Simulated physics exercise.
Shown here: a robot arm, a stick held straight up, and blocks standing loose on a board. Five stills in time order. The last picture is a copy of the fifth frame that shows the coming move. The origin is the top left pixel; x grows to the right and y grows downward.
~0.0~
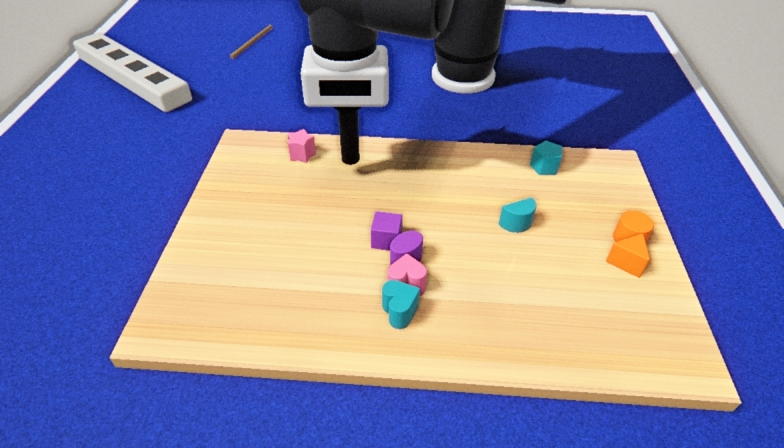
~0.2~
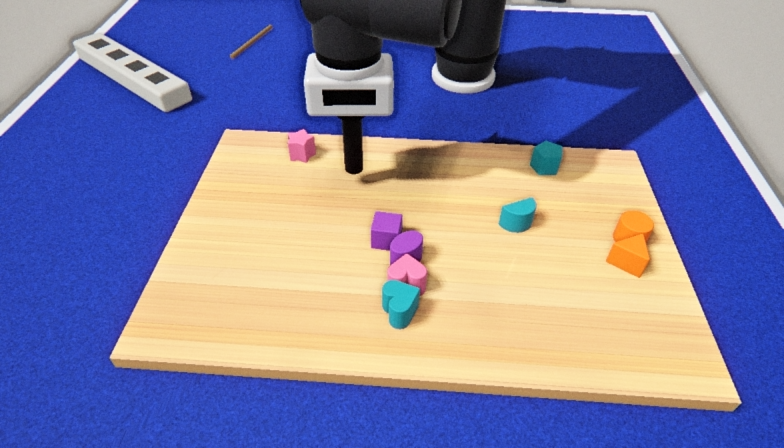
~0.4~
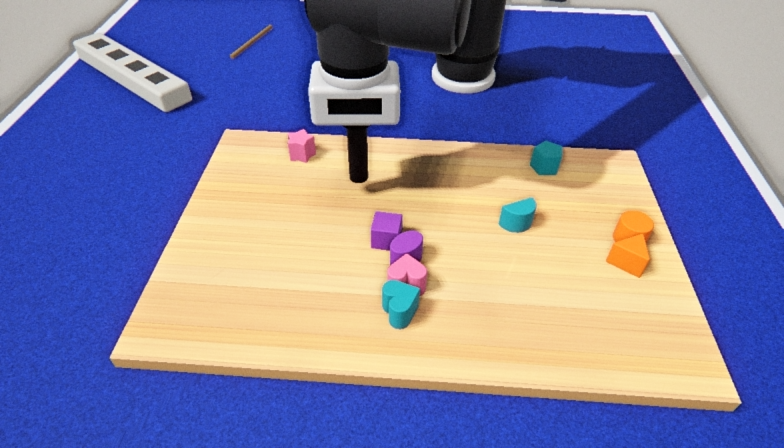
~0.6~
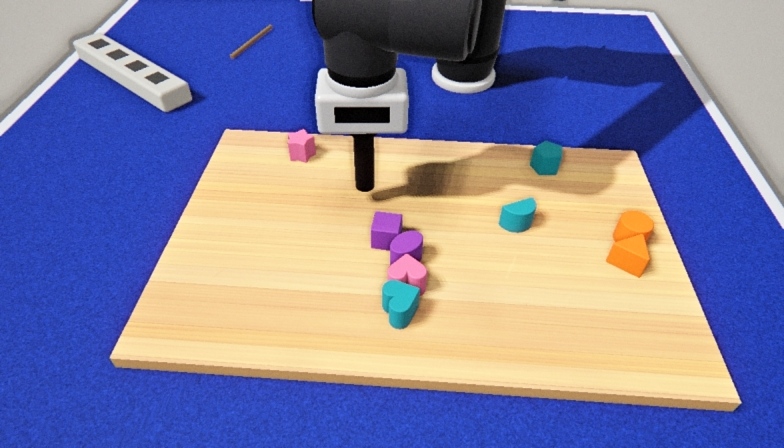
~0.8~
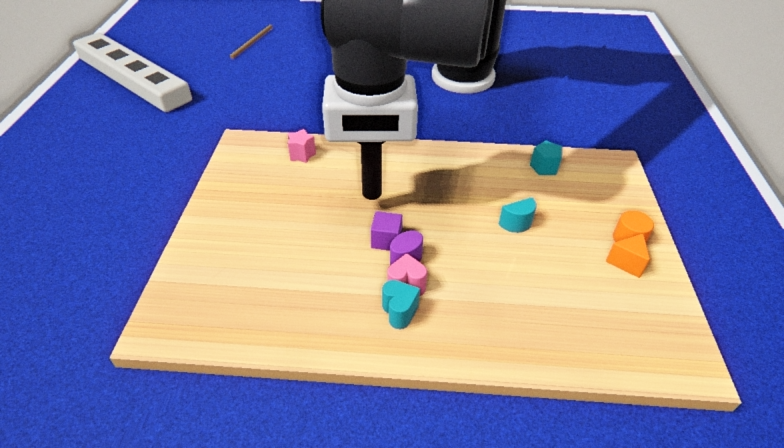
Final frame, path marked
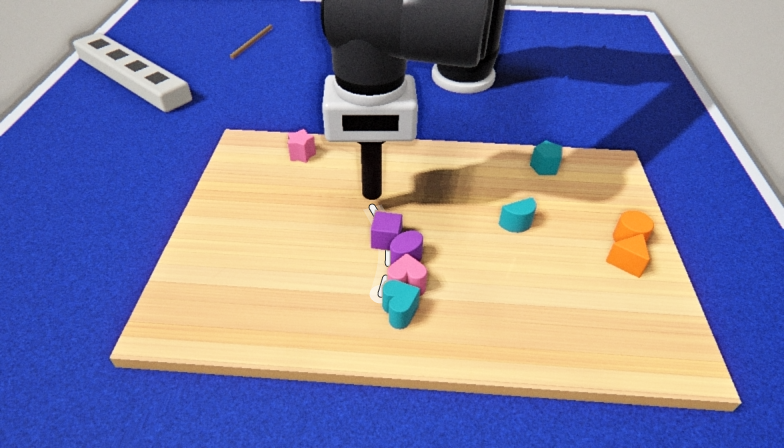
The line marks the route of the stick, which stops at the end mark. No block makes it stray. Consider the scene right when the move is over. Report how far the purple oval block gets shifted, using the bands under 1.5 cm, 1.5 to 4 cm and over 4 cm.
Long: Over 4 cm.
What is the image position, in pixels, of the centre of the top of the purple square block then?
In the picture, that point is around (414, 255).
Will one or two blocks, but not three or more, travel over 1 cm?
That would be a no.
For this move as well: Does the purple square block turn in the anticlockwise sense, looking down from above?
Short answer: Yes.
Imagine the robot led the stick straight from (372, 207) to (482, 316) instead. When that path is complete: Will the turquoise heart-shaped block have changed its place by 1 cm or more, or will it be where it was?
If the stick follows that path, the turquoise heart-shaped block ends up shifted.
Path on the board, from (372, 207) through (385, 232) and (389, 262) to (381, 294).
On the path given first. One third of the way, stick (385, 220); purple square block (391, 231), turned 25° anticlockwise; purple oval block (417, 246); pink heart-shaped block (410, 272), turned 20° clockwise.
Two thirds of the way, stick (389, 249); purple square block (413, 253), turned 80° anticlockwise; turquoise heart-shaped block (399, 297), turned 15° clockwise; purple oval block (443, 256); pink heart-shaped block (425, 280), turned 60° clockwise.
At the end, stick (381, 281); purple square block (414, 255), turned 90° anticlockwise; turquoise heart-shaped block (399, 297), turned 15° clockwise; purple oval block (445, 256); pink heart-shaped block (427, 281), turned 65° clockwise.
